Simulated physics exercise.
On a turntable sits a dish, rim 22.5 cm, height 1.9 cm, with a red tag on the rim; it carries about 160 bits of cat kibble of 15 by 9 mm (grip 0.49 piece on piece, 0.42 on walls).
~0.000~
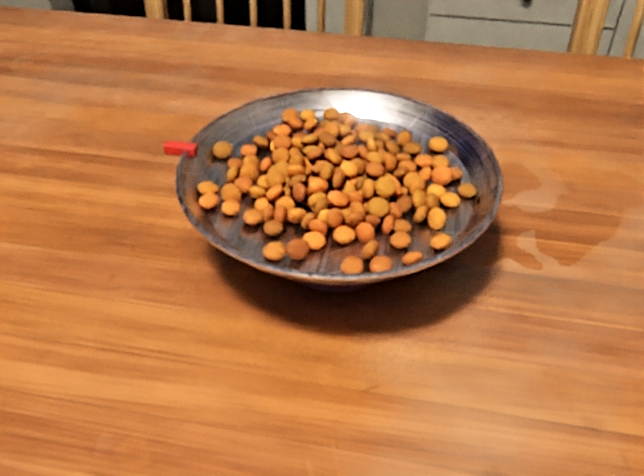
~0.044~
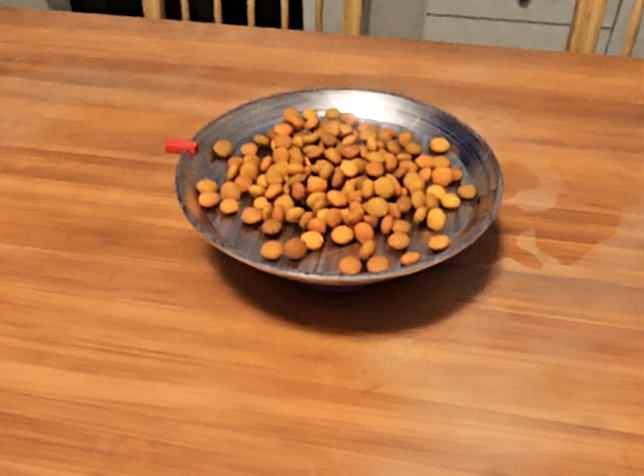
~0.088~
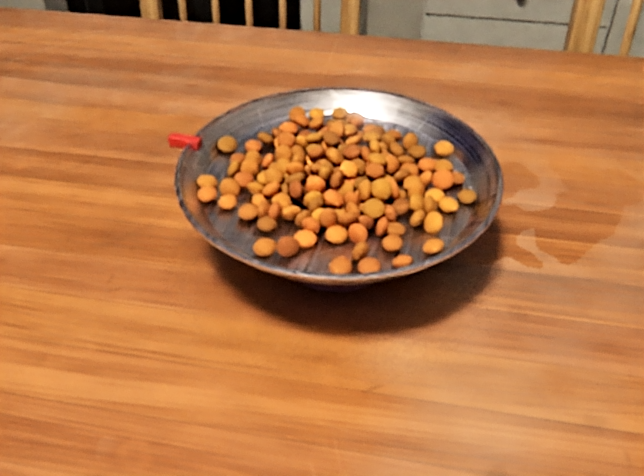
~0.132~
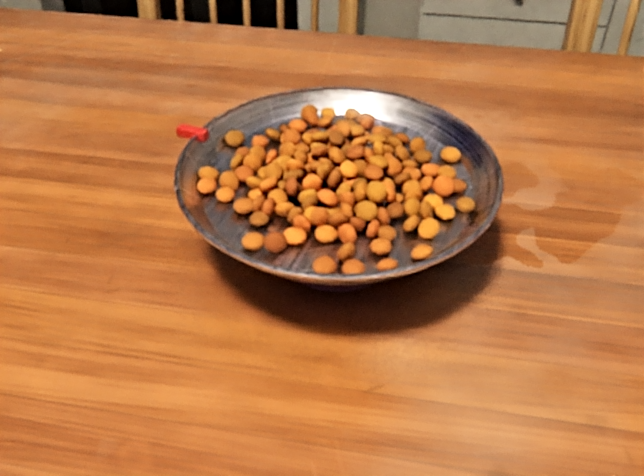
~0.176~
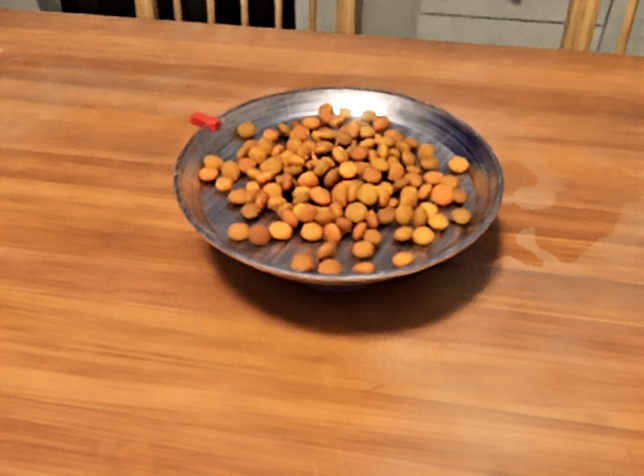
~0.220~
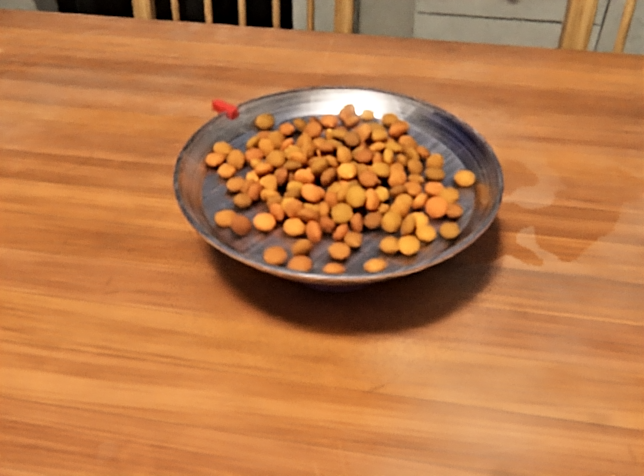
A dark, shallow dish with a red tag on its rim, heaped with small orange-brown pieces, sits on a wooden table, barely turning at first. It then rotates clockwise more noticeably, carrying the pieces around with it as the tag moves from the left edge toward the upper left.
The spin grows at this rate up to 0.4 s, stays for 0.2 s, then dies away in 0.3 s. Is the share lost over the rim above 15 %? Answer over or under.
Share lost over the rim, set against 15 %: Under.
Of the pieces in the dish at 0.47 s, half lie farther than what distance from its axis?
Some 6.5 cm.
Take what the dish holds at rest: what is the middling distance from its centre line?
Some 7.5 cm.
After 0.47 s, dish 100 %; middle of the pieces not yet landed near (340, 177).
Then, at 0.68 s, dish 100 %; middle of the pieces not yet landed near (336, 178).
Then, at 0.87 s, dish 100 %; middle of the pieces not yet landed near (336, 177).
After 1.05 s, dish 100 %; middle of the pieces not yet landed near (336, 177).
At rest (1.3 s), dish 100 %.
